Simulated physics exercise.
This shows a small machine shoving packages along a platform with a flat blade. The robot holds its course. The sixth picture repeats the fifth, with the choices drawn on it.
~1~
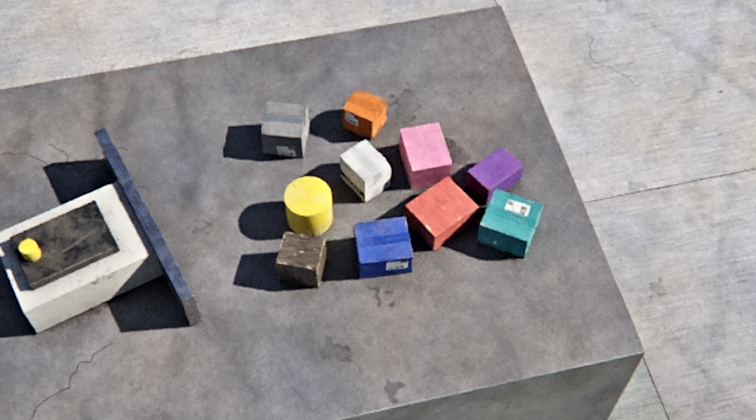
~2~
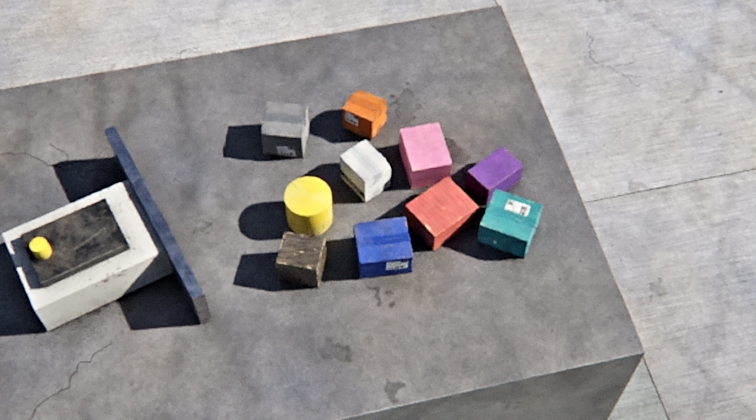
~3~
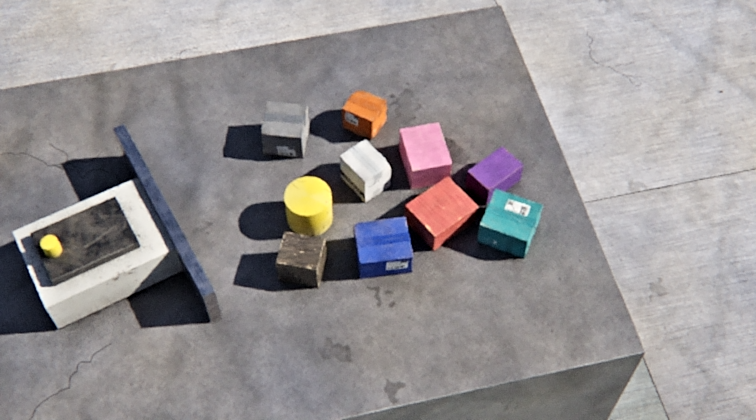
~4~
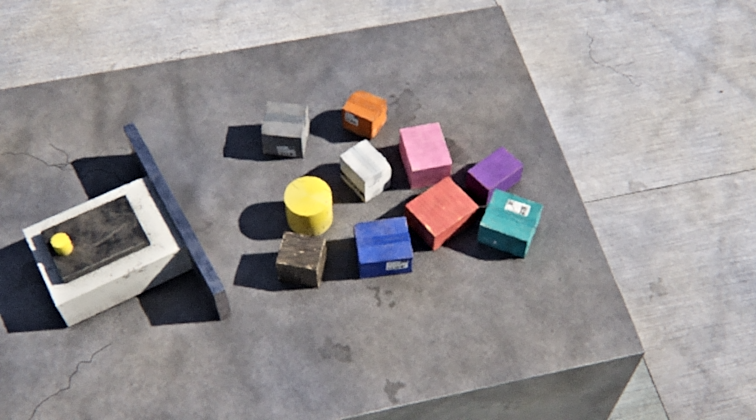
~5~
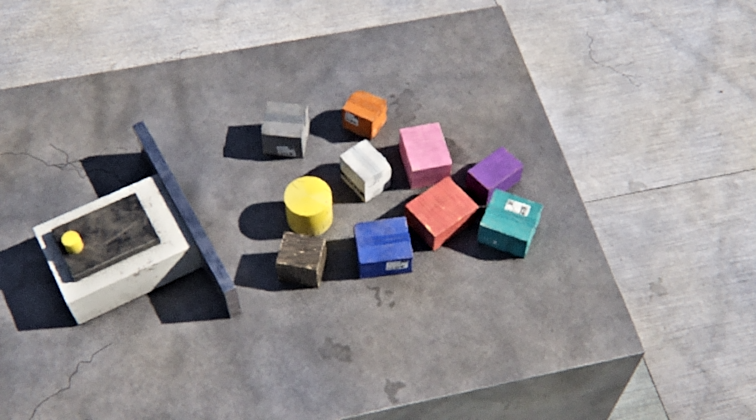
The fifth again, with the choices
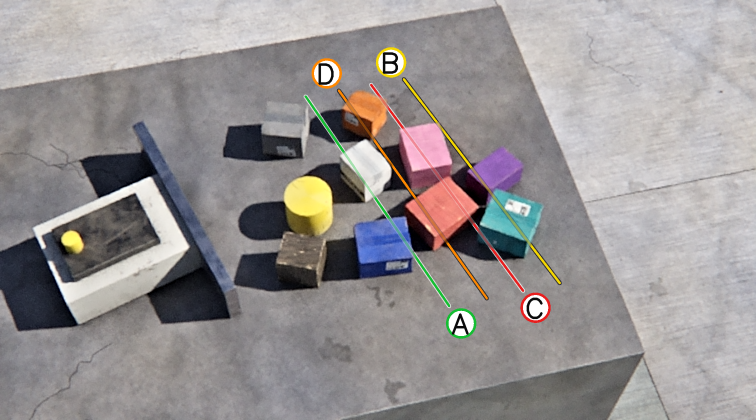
Small white robot with a flat dark blade creeping right across a grey platform towards colourful packages that stay still.
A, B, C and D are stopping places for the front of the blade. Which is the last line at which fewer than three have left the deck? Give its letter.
B.
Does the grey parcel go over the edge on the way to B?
No.
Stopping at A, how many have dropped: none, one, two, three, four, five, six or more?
By then, none.
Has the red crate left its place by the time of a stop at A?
By then, yes.
On the marked copy, A at (373, 194); B at (477, 174); C at (442, 181); D at (408, 187).
Taking B. A third of the way, robot (225, 211); red crate (450, 210); blue parcel (399, 242).
Two thirds of the way, robot (333, 191); purple crate (516, 159); turquoise box (532, 225).
When it is over, robot (416, 175); turquoise box over the edge; purple crate over the edge; two fallen.
As for the rest, A is within the limit but short; C is within the limit but short; D is within the limit but short.
